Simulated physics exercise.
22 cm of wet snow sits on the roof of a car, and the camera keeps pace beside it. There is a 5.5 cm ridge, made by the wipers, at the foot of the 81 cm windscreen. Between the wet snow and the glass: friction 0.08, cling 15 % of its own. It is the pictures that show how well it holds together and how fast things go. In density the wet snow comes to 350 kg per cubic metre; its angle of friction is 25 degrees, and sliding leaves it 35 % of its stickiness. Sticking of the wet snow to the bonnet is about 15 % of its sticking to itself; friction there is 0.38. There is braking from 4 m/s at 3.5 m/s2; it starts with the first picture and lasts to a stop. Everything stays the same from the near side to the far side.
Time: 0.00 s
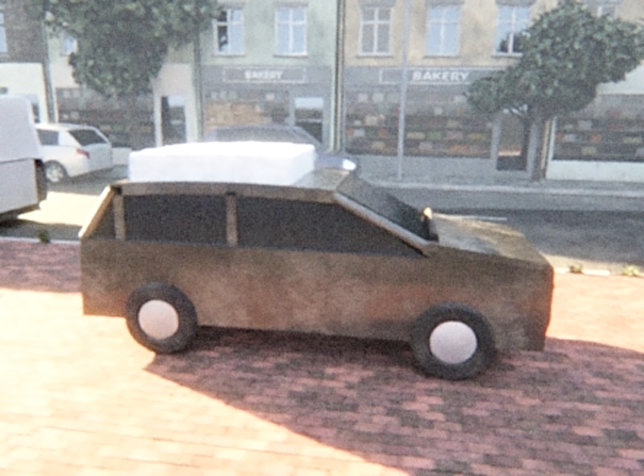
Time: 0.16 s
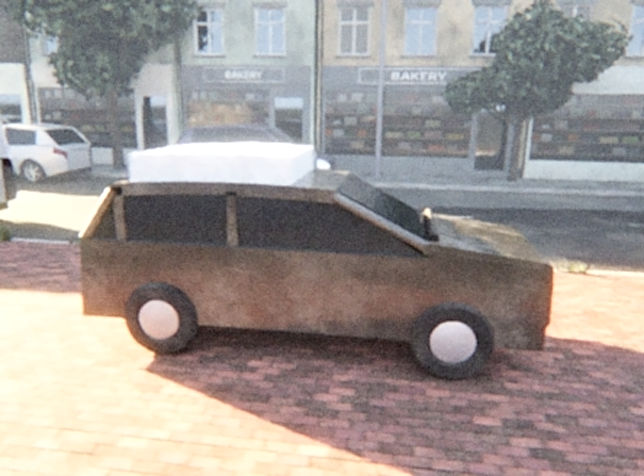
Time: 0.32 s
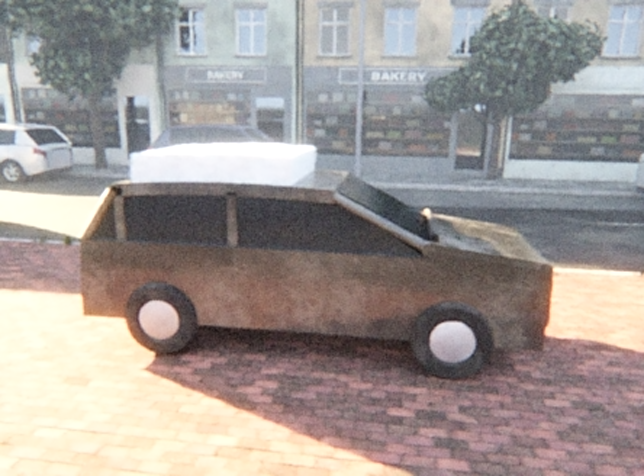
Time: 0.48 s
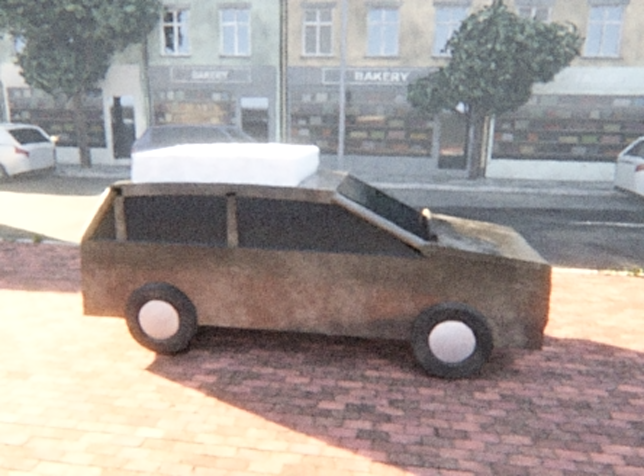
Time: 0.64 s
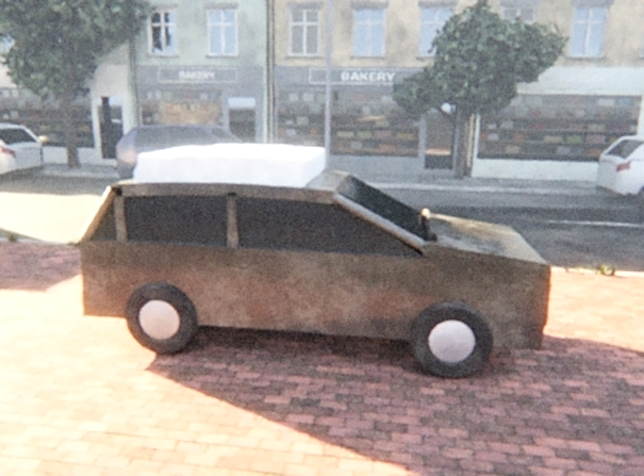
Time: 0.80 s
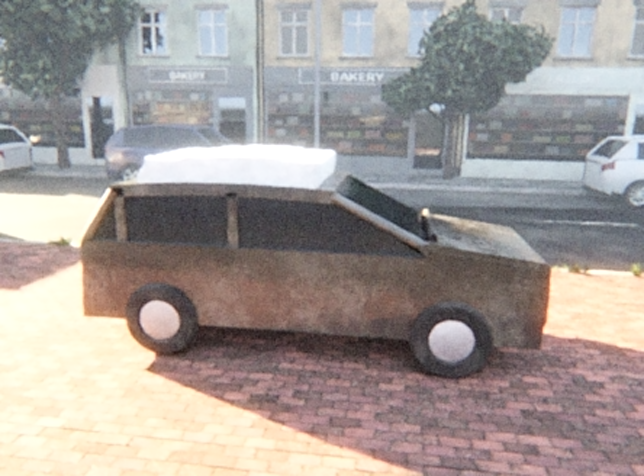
On a brick-paved street, a brown car brakes as snow slides forward on its roof.
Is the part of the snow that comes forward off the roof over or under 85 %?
The result lands lower than 85 per cent.
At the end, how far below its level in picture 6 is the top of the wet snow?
Measured change: Some 5 cm.
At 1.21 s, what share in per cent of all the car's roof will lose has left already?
The figure is about 40 %.
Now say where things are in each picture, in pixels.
In the first picture, leading edge of the wet snow at (289, 164).
In the second picture, leading edge of the wet snow at (289, 164).
In the third picture, leading edge of the wet snow at (291, 159), its middle shifted 9 mm.
In the fourth picture, leading edge of the wet snow at (296, 161), its middle shifted 3.6 cm.
In the fifth picture, leading edge of the wet snow at (305, 166), its middle shifted 8.7 cm.
In the sixth picture, leading edge of the wet snow at (319, 168), its middle shifted 16 cm.
After 1.21 s, 80 % of the snow is on the roof, 20 % on the glass, none on the bonnet and none has gone off the nose.
After 1.68 s, 53 % of the snow is on the roof, 28 % on the glass, 18 % on the bonnet and none has gone off the nose.
After 2.16 s, 49 % of the snow is on the roof, 16 % on the glass, 32 % on the bonnet and 3 % has gone off the nose.
After 2.64 s, 49 % of the snow is on the roof, 15 % on the glass, 30 % on the bonnet and 5 % has gone off the nose.
After 2.80 s, at the end, 49 % of the snow is on the roof, 15 % on the glass, 30 % on the bonnet and 5 % has gone off the nose.
